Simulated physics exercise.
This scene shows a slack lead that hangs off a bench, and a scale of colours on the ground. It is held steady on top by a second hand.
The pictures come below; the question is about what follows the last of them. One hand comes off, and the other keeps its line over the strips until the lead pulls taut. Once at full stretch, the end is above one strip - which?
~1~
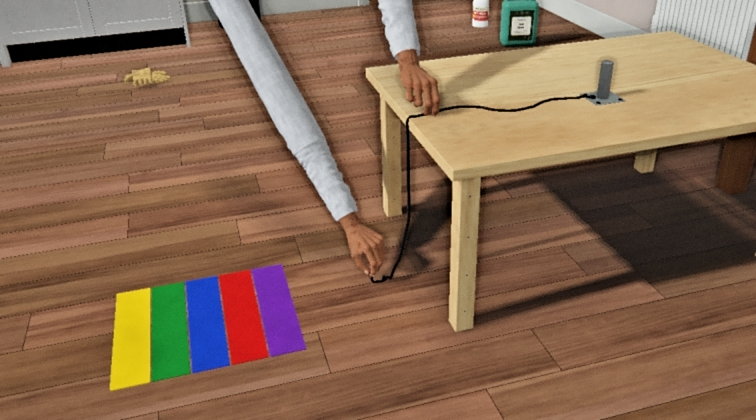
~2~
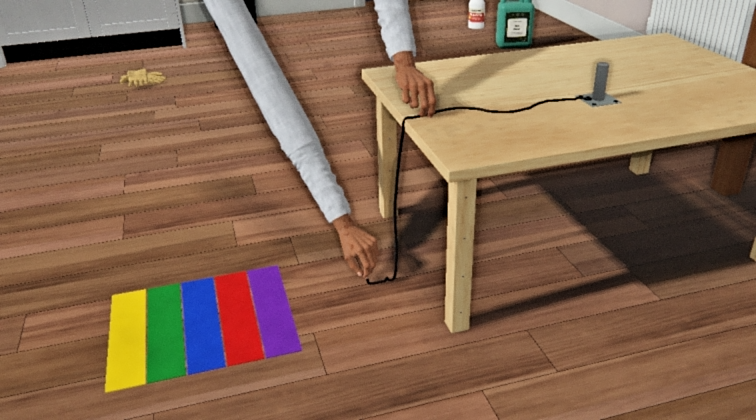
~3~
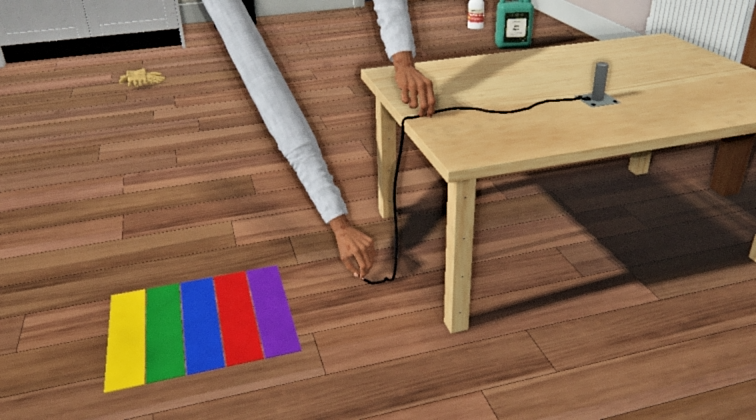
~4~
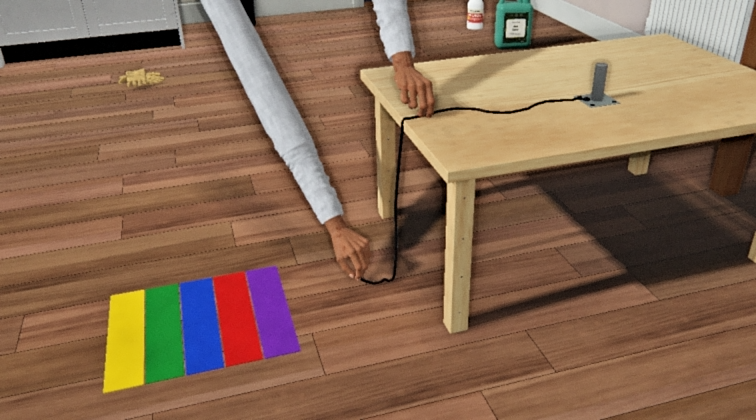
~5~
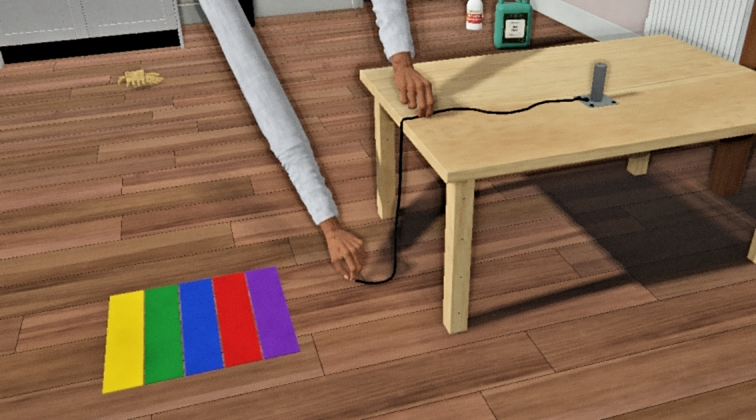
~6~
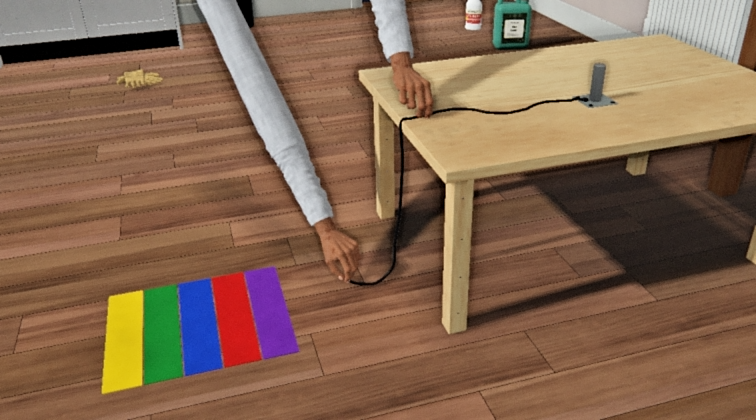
The end stops over the red strip.
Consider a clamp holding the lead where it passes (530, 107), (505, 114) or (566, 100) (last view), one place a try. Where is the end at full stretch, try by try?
Try 1: (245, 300); try 2: (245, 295); try 3: (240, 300).
Early on, end near (306, 286); short of the strips.
Midway, end near (262, 294); over purple.
At the end of the slack, end near (236, 299); over red. It halts on the red strip.
